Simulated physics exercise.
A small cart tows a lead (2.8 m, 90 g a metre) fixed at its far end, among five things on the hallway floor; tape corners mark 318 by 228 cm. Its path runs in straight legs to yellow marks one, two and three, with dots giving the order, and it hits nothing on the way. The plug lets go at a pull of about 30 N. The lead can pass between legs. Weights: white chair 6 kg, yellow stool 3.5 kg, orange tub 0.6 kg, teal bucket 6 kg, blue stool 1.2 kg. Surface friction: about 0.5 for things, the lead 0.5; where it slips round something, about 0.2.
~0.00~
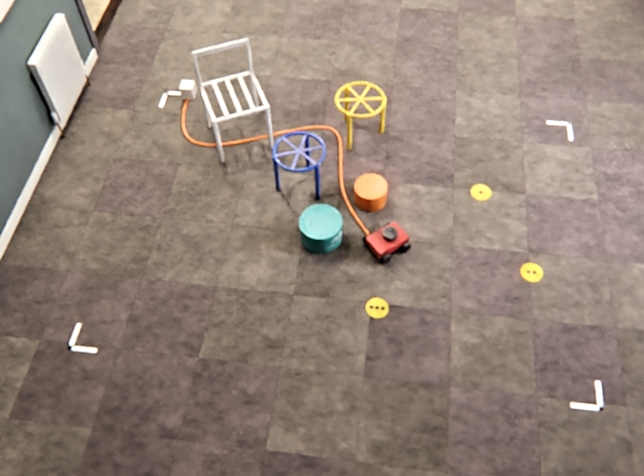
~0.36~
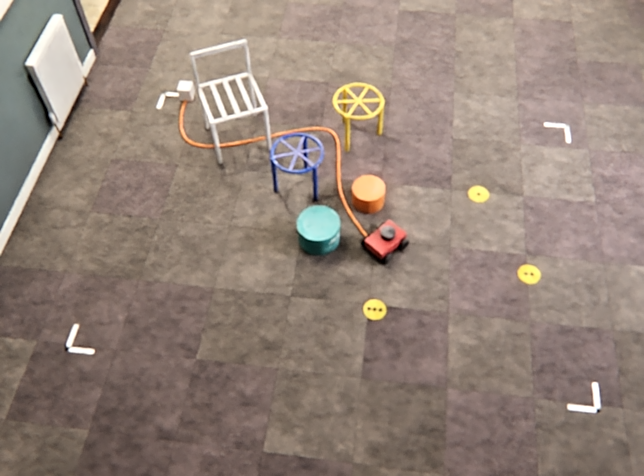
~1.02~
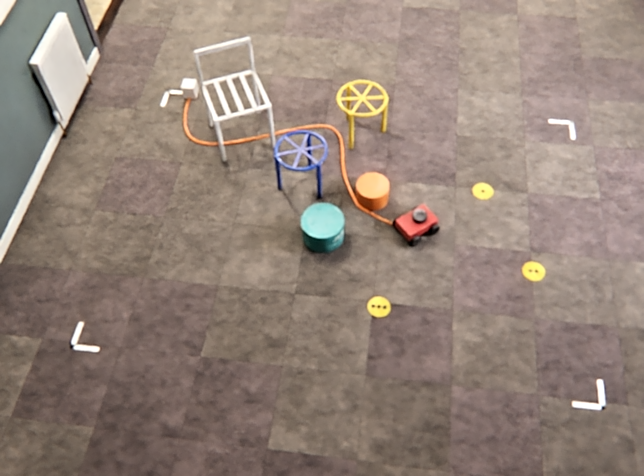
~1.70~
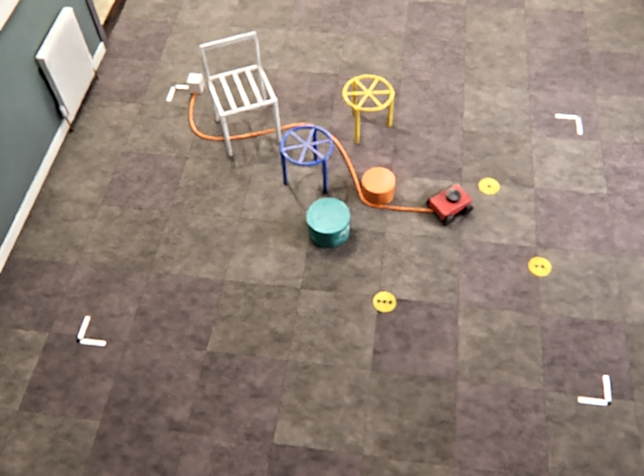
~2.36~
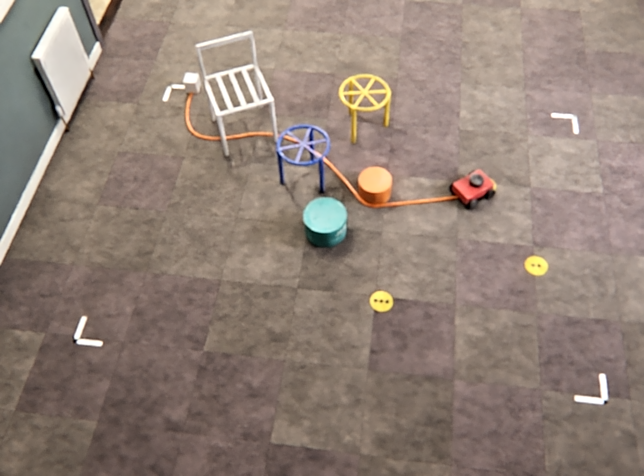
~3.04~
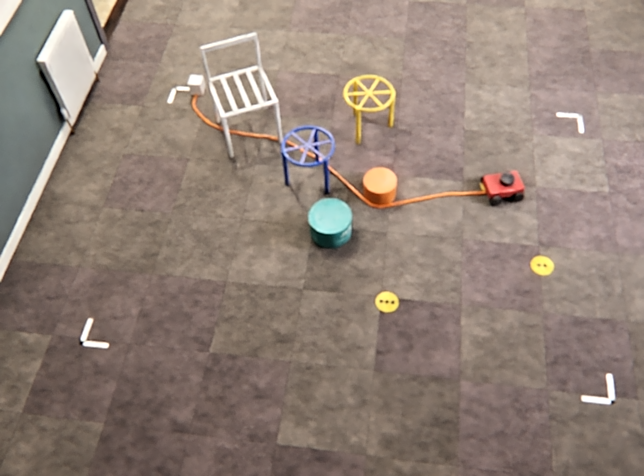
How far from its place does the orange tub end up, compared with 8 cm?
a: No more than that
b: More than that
Answer: B.
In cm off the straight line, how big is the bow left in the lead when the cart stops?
Looks like close to 50 cm at the widest point.
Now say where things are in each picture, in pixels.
Orange tub (371, 186); marks (481, 193) (531, 273) (377, 308); lead runs through (341, 161) (357, 219); cart (381, 250), in the first frame.
Lead runs through (354, 220); cart (380, 250), in the second frame.
Cart (410, 232), in the third frame.
Lead runs through (399, 209); cart (443, 211), in the fourth frame.
Lead runs through (424, 201); cart (466, 196), in the fifth frame.
Orange tub (380, 180); lead runs through (451, 194); cart (495, 192), in the sixth frame.
At 4.3 s, cart at (519, 238), 13 N at the fixed end; orange tub 15 cm off its start.
At 5.6 s, cart at (504, 271), 7 N at the fixed end; orange tub 16 cm off its start, white chair 3 cm off its start.
At 6.8 s, cart at (441, 288), lead slack at the fixed end; orange tub 16 cm off its start at (394, 166), white chair 3 cm off its start at (246, 90).
At 8.1 s, cart at (388, 301), lead slack at the fixed end; orange tub 16 cm off its start, white chair 3 cm off its start.
At 8.5 s, cart at (388, 301), lead slack at the fixed end; orange tub 16 cm off its start at (394, 166), white chair 3 cm off its start at (246, 90).
